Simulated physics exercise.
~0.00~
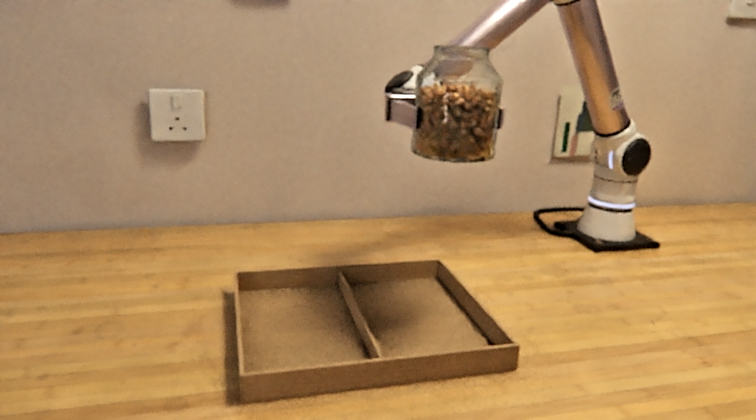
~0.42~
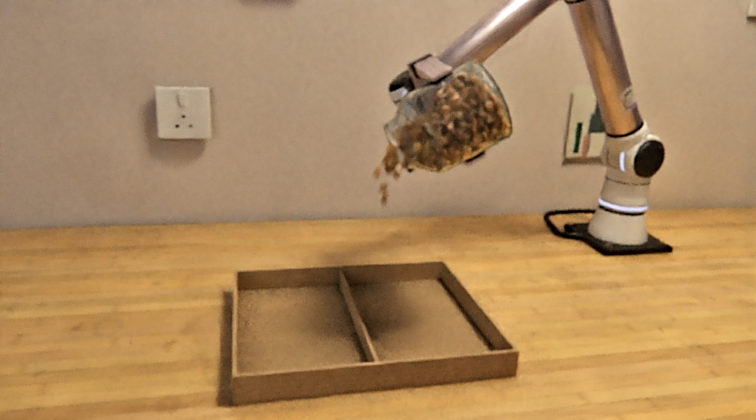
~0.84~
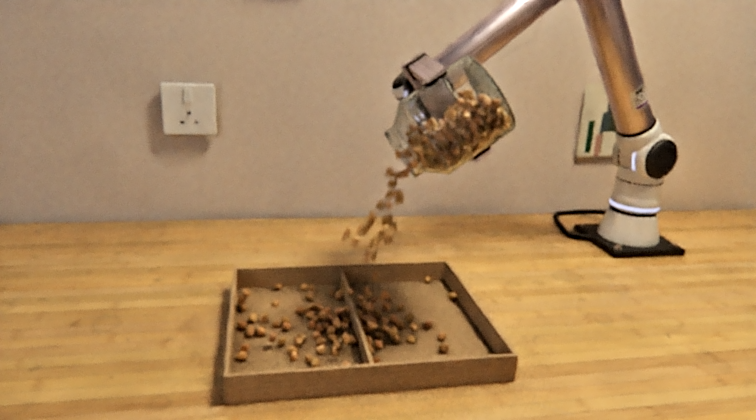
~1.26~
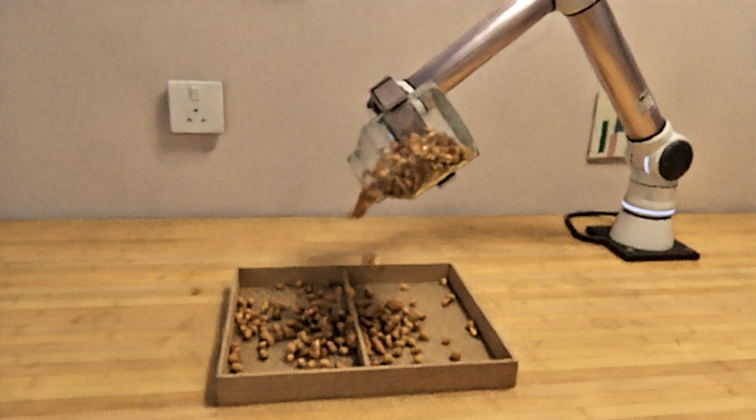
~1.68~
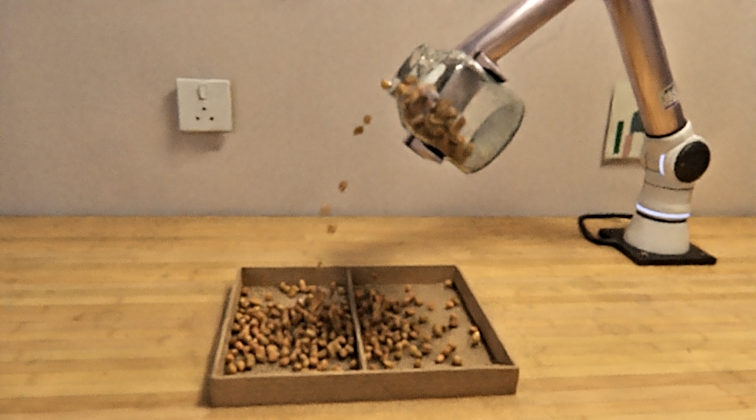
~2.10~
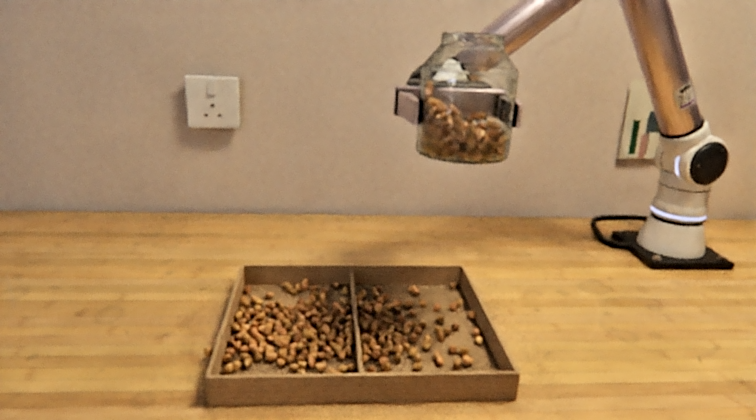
A robot arm tips a glass jar, pours some beans into a divided tray, then rights it.
